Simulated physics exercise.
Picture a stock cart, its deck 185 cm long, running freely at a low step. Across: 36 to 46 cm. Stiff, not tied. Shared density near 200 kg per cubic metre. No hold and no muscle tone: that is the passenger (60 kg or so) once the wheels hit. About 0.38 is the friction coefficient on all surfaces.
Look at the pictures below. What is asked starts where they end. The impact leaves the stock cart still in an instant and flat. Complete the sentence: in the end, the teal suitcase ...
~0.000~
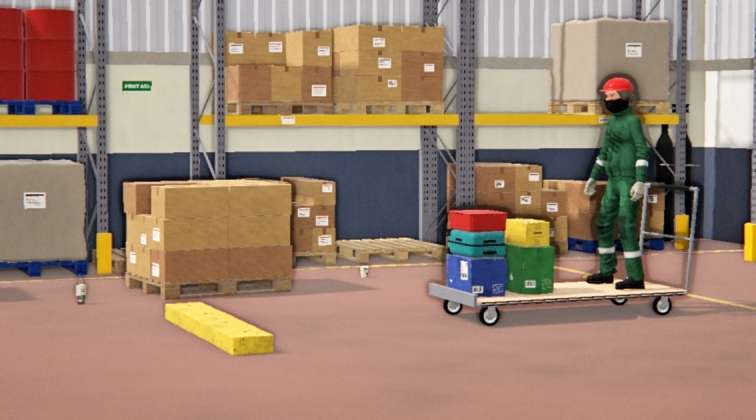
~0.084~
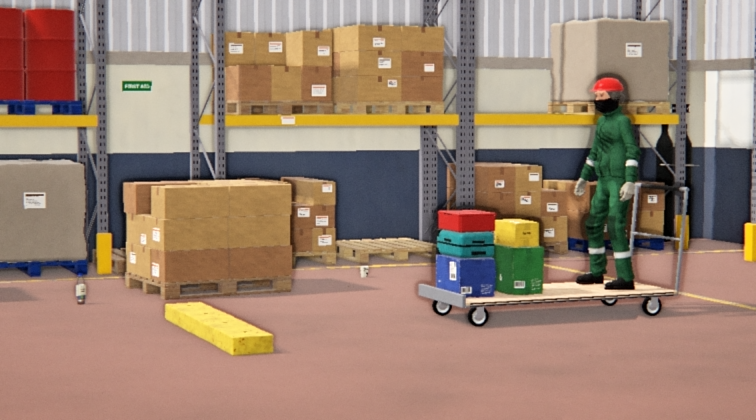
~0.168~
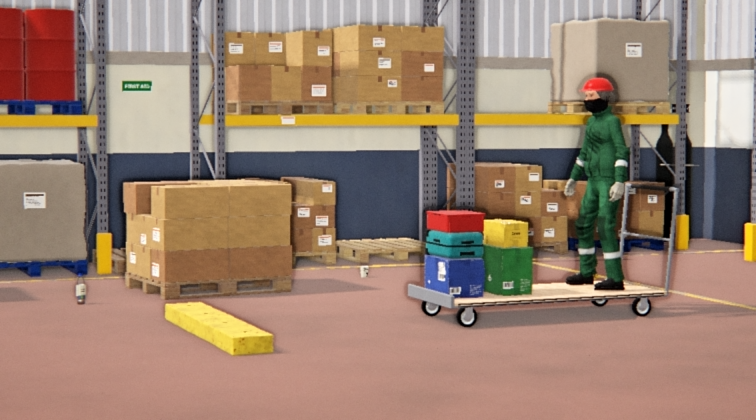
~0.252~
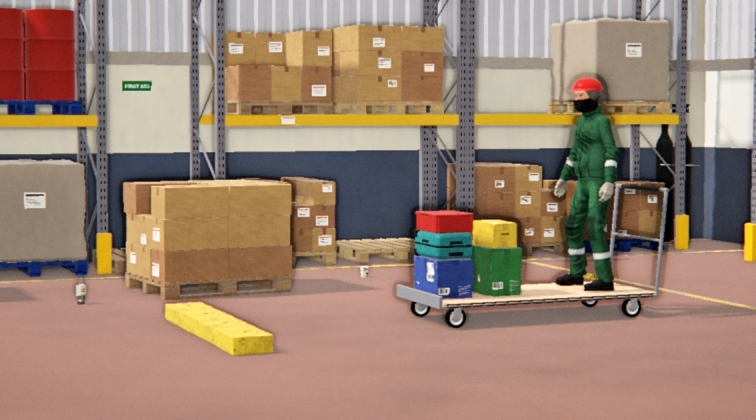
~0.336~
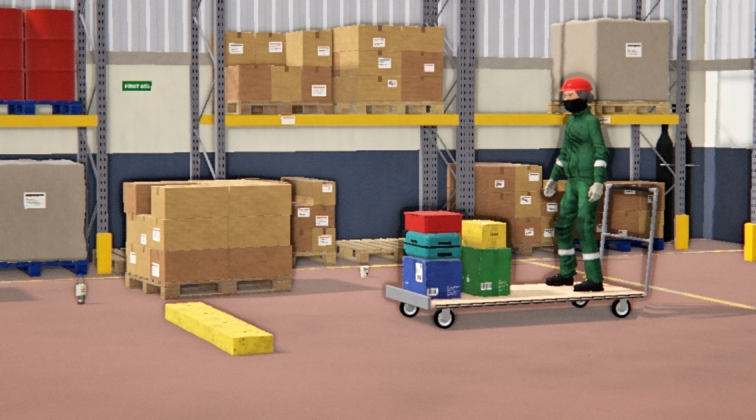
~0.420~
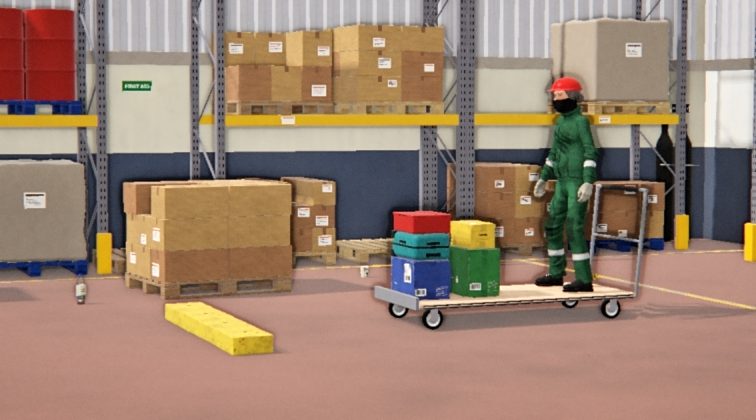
In the end, the teal suitcase has gone over the front rim.
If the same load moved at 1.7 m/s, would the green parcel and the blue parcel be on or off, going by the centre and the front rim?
Green: Kept; blue: Kept.
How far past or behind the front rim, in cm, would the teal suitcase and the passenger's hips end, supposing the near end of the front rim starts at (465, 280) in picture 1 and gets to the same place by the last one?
With that change, teal would rest 50 cm beyond the front rim and the hips 80 cm back from it.
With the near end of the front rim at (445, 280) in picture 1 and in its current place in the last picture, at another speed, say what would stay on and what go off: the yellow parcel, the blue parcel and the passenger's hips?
With that change you'd see yellow retained, blue retained and the hips retained.
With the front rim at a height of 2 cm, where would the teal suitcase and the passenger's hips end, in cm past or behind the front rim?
The teal item would end 40 cm past the front rim, while the hips end 110 cm behind it.
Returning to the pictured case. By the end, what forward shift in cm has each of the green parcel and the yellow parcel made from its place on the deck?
I'd put the green one at around 20 cm and the yellow one at around 55 cm.
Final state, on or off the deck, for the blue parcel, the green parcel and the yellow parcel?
Blue: Still aboard; green: Still aboard; yellow: Still aboard.
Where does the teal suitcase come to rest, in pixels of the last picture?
End point: About (173, 312) px.
The wheels strike at 1.62 s.
After 1.87 s the teal suitcase is 5 cm behind the rim, tilted 5°, near (230, 252) in the last picture's view.
After 2.17 s the teal suitcase is 3 cm past the rim, tilted 50°, near (218, 255) in the last picture's view.
After 2.62 s the teal suitcase is 33 cm past the rim, tilted 140°, near (178, 309) in the last picture's view.
At rest, 3.7 s, past the rim, teal suitcase and red tote; behind it, green parcel, blue parcel, yellow parcel and the passenger's hips.
